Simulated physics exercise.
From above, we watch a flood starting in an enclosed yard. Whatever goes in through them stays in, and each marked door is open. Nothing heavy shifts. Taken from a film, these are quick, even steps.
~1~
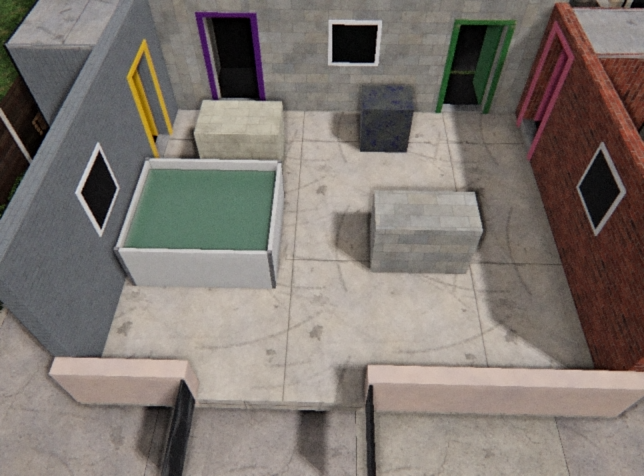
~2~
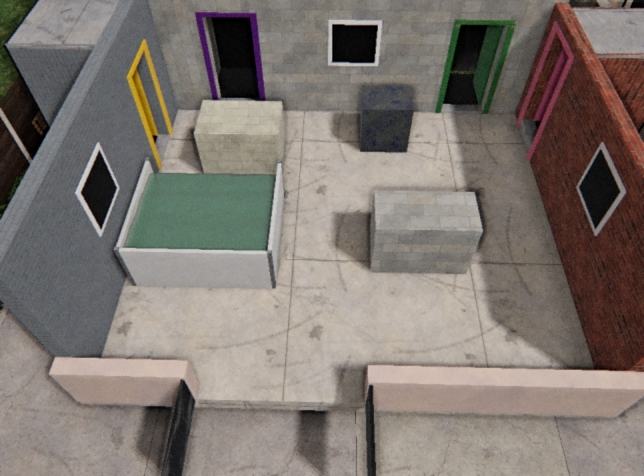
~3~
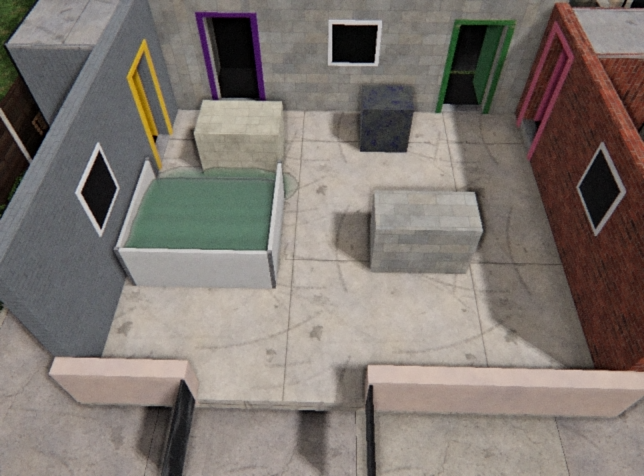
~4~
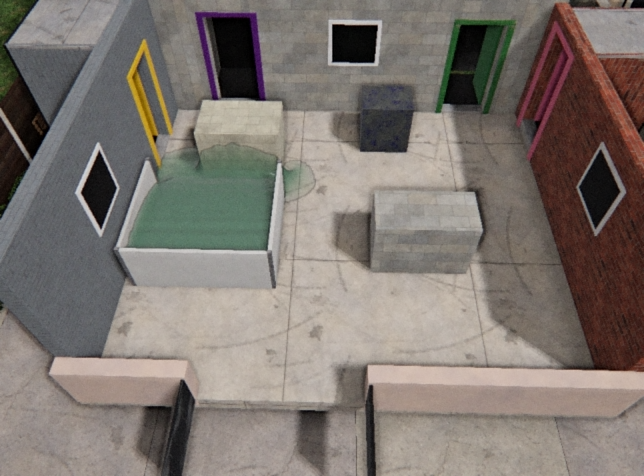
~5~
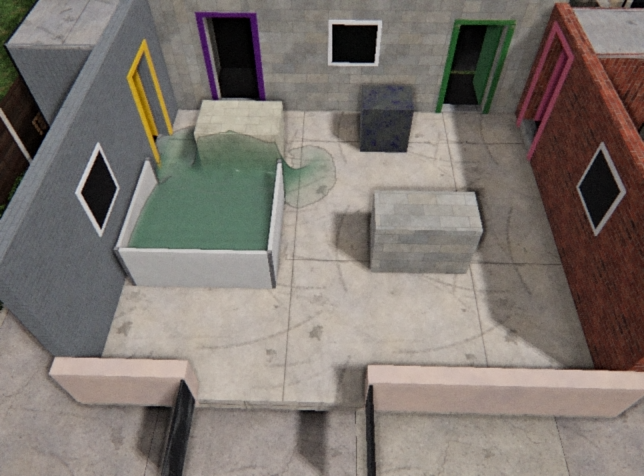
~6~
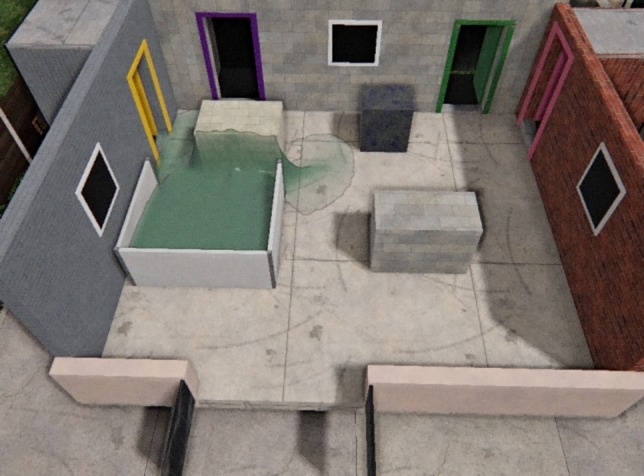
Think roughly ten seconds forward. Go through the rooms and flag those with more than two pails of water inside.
Green door - flagged, yellow door - flagged, purple door - flagged, pink door - not flagged.
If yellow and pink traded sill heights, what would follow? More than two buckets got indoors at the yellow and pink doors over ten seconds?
The yellow door exceeds it, the pink door exceeds it.
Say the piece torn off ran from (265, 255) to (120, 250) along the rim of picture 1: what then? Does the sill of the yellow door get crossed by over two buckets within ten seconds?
One by one: The yellow door is under.
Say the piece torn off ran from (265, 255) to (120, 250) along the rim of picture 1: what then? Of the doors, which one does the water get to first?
The one in yellow.
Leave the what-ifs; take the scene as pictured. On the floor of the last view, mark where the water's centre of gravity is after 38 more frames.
I'd place it roughly at (318, 199).
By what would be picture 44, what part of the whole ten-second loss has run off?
My figure is about 60 in a hundred.
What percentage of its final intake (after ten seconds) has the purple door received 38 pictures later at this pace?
Something like 100 in a hundred.
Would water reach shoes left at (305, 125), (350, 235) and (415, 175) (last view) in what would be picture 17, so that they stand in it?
In that order the points end up soaked, soaked and soaked.
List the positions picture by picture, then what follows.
In the first frame, the tank at (205, 206) is whole and still.
In the second frame, the front is at a hidden place, out from the gap on the tank's far side.
In the third frame, water pours out on the tank's far side and has run to a hidden place.
In the fourth frame, the front is at (306, 168), out from the gap on the tank's far side.
In the fifth frame, the front is at (325, 153), out from the gap on the tank's far side.
In the sixth frame, water pours out on the tank's far side and has run to (345, 145).
A moment on, water covers 30 % of the floor; the green door not reached, the yellow door far over two buckets in, the purple door under two buckets in, the pink door not reached.
Next, water covers 50 % of the floor; the green door not reached, the yellow door far over two buckets in, the purple door under two buckets in, the pink door not reached.
Then, water covers 60 % of the floor; the green door wet at the sill, nothing in, the yellow door far over two buckets in, the purple door over two buckets in, the pink door wet at the sill, nothing in.
Later, water covers 80 % of the floor; the green door over two buckets in, the yellow door far over two buckets in, the purple door over two buckets in, the pink door wet at the sill, nothing in.
In the end, water covers 100 % of the floor; the green door over two buckets in, the yellow door far over two buckets in, the purple door over two buckets in, the pink door wet at the sill, nothing in.
